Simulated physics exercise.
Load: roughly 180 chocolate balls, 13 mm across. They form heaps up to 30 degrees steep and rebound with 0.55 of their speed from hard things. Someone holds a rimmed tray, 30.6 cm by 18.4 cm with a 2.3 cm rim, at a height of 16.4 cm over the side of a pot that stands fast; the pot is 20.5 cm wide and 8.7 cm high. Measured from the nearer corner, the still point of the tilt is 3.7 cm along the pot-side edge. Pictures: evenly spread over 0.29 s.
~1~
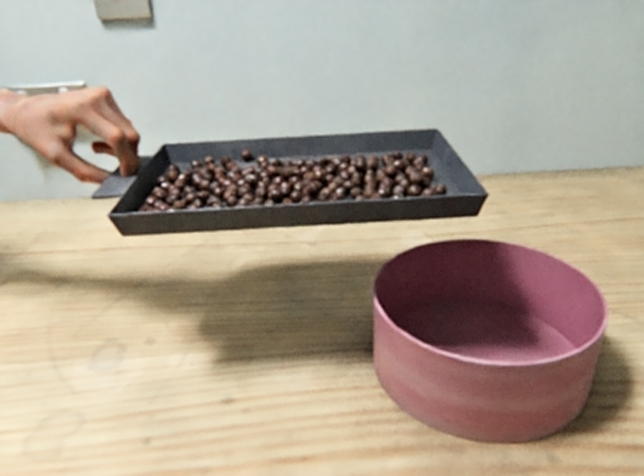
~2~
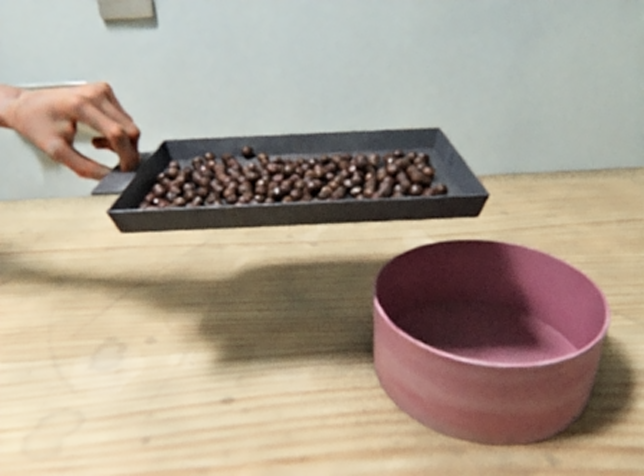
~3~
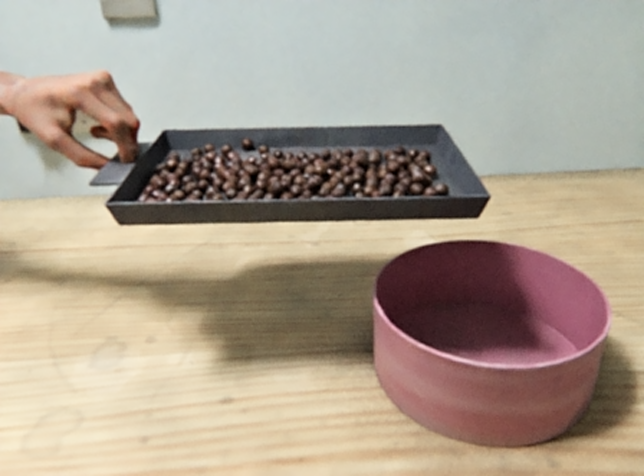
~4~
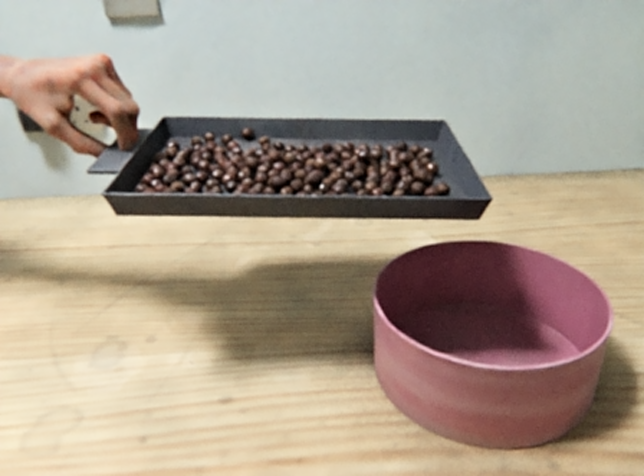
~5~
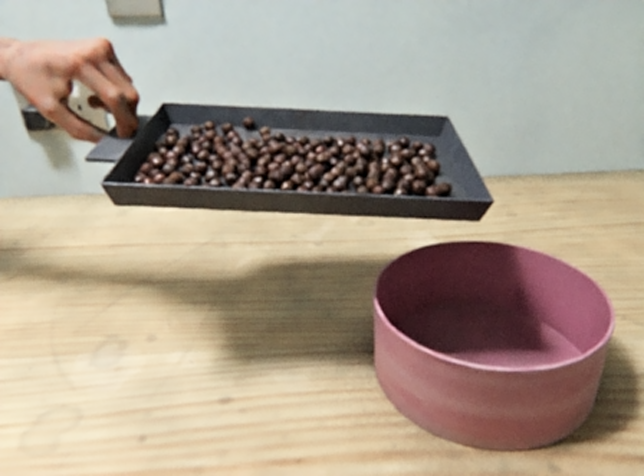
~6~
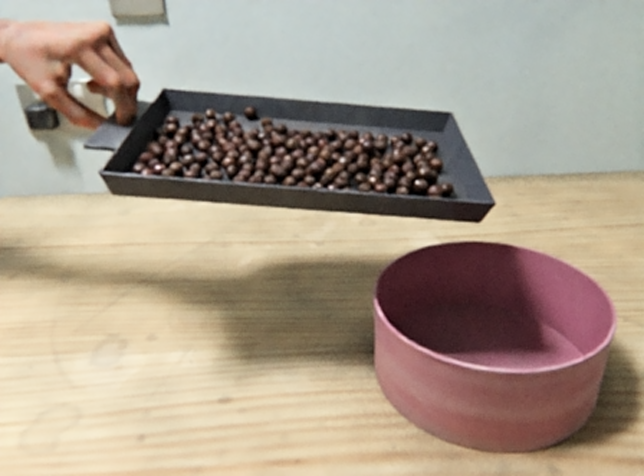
Above a wooden table, a hand tilts a dark tray of brown balls rightward beside a pink pot.
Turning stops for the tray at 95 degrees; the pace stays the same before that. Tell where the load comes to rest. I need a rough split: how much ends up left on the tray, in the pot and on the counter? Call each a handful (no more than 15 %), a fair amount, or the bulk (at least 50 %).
Here is the split. Tray: A handful; pot: The bulk; counter: A handful.
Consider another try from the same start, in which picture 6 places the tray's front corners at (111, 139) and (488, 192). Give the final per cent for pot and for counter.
In the pot: 35 per cent; on the counter: 65 per cent.
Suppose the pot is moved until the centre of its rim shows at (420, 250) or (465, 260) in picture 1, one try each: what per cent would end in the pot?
Near 0 and 65 percent, one try each.
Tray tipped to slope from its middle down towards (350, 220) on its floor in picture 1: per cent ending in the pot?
Some 75 per cent.
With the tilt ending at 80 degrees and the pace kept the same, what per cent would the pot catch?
About 95 in a hundred would end up in the pot.
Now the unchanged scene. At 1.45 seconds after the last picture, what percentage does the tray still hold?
Roughly 100 percent of the load, I'd say.
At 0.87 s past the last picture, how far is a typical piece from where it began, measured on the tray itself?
Around 3 centimetres.
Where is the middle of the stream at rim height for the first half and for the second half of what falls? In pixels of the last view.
At roughly (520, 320) first, later on at (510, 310).
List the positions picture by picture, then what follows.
Tray tilt 0 degrees, front corners at (117, 212) and (479, 191); middle of the pieces at (295, 183); pot at (484, 290), in the first picture.
Tray tilt 1 degrees, front corners at (116, 208) and (480, 192); middle of the pieces at (295, 181), in the second picture.
Tray tilt 3 degrees, front corners at (114, 201) and (482, 193); middle of the pieces at (296, 176), in the third picture.
Tray tilt 5 degrees, front corners at (112, 190) and (483, 195), lowest corner right front; middle of the pieces at (296, 169), in the fourth picture.
Tray tilt 8 degrees, front corners at (110, 180) and (485, 197), lowest corner right front; middle of the pieces at (297, 163), in the fifth picture.
Tray tilt 11 degrees, front corners at (109, 170) and (487, 199), lowest corner right front; middle of the pieces at (298, 156); pot at (488, 294), in the sixth picture.
Then, 0.87 s after the last picture, tilt 50 degrees; the tray holds 100 %, the pot 0 %.
Then, 1.45 s after the last picture, tilt 76 degrees; the tray holds 100 %, the pot 0 %.
Then, 2.08 s after the last picture, tilt 95 degrees; the tray holds 0 %, the pot 95 %.
In the end, tray 0 %, pot 95 %, counter 5 %.
